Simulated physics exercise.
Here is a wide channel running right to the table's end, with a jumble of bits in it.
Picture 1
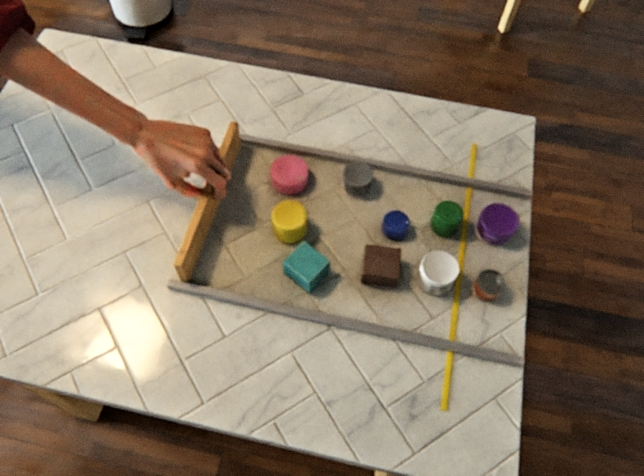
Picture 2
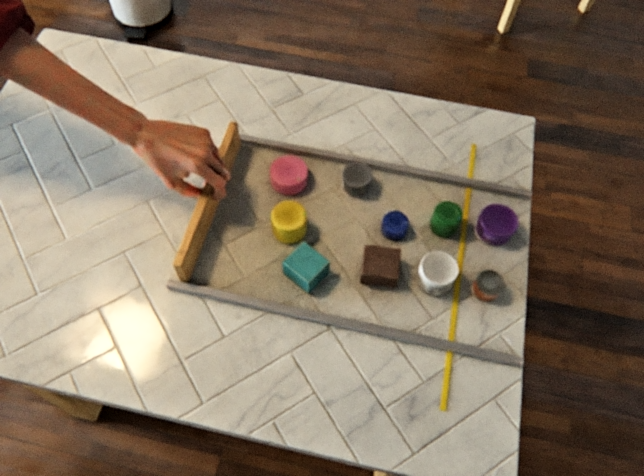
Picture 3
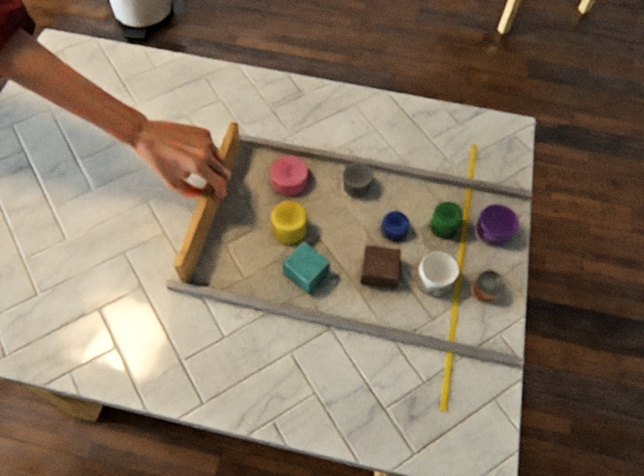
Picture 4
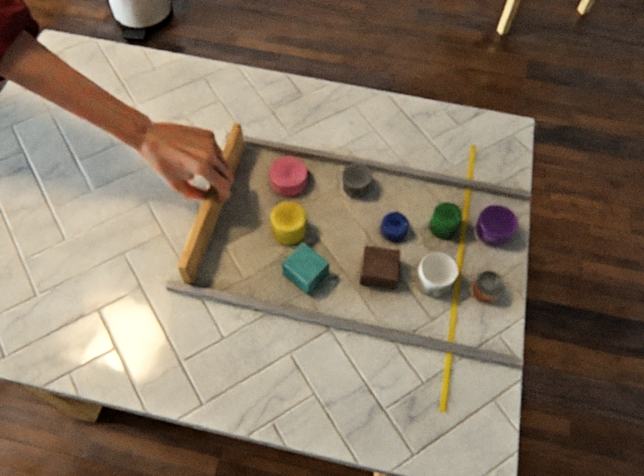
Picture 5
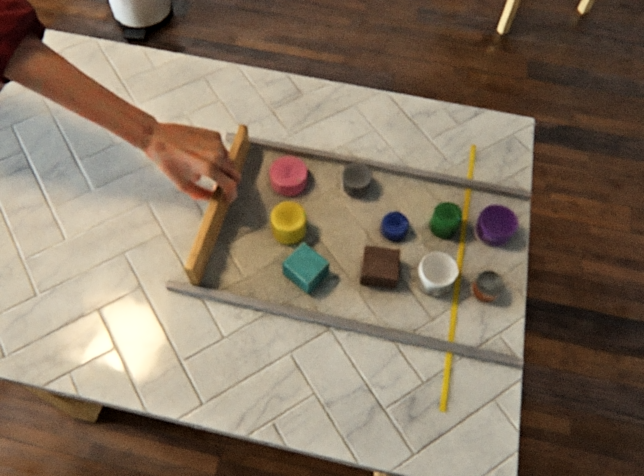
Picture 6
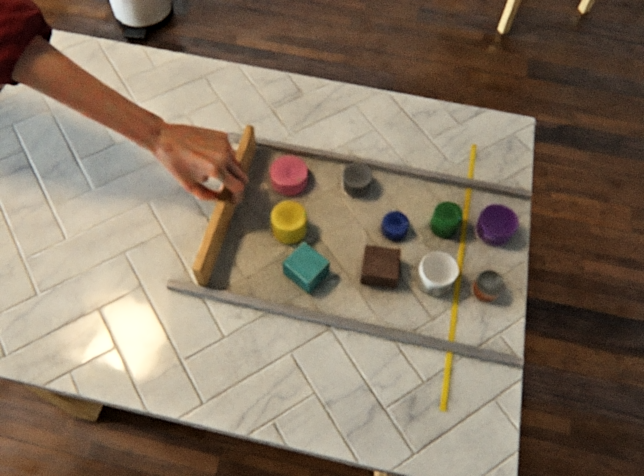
A wooden board, held by a hand, slid slightly to the right along the channel on the tabletop, while the colourful pots, lids and blocks ahead of it stayed still around the yellow tape.
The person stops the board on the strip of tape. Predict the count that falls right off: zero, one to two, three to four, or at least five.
The number of pieces cleared off the edge is going to be three or four exactly.
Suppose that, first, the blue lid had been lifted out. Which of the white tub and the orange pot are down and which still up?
The white tub comes down; the orange pot is lost.
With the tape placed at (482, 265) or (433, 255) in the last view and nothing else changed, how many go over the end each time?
The counts would come to 6 and 1.
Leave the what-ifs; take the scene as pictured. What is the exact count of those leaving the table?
The number that fall is 3.
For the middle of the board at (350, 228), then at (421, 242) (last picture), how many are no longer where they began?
That gives 5 for the first and 10 for the second.
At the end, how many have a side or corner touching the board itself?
The answer is 3.
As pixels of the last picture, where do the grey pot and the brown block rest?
Roughly (517, 204) for the first and roughly (513, 295) for the second.
Soon after, none off yet; purple pot at rest near (496, 226); orange pot at rest near (488, 287); green lid at rest near (446, 220).
Then, none off yet; purple pot moved a little near (515, 229); orange pot tipped well over near (547, 304); green lid moved about its own width near (482, 227).
At rest, the number that fall off is three or four; fallen, white tub, orange pot and purple pot.
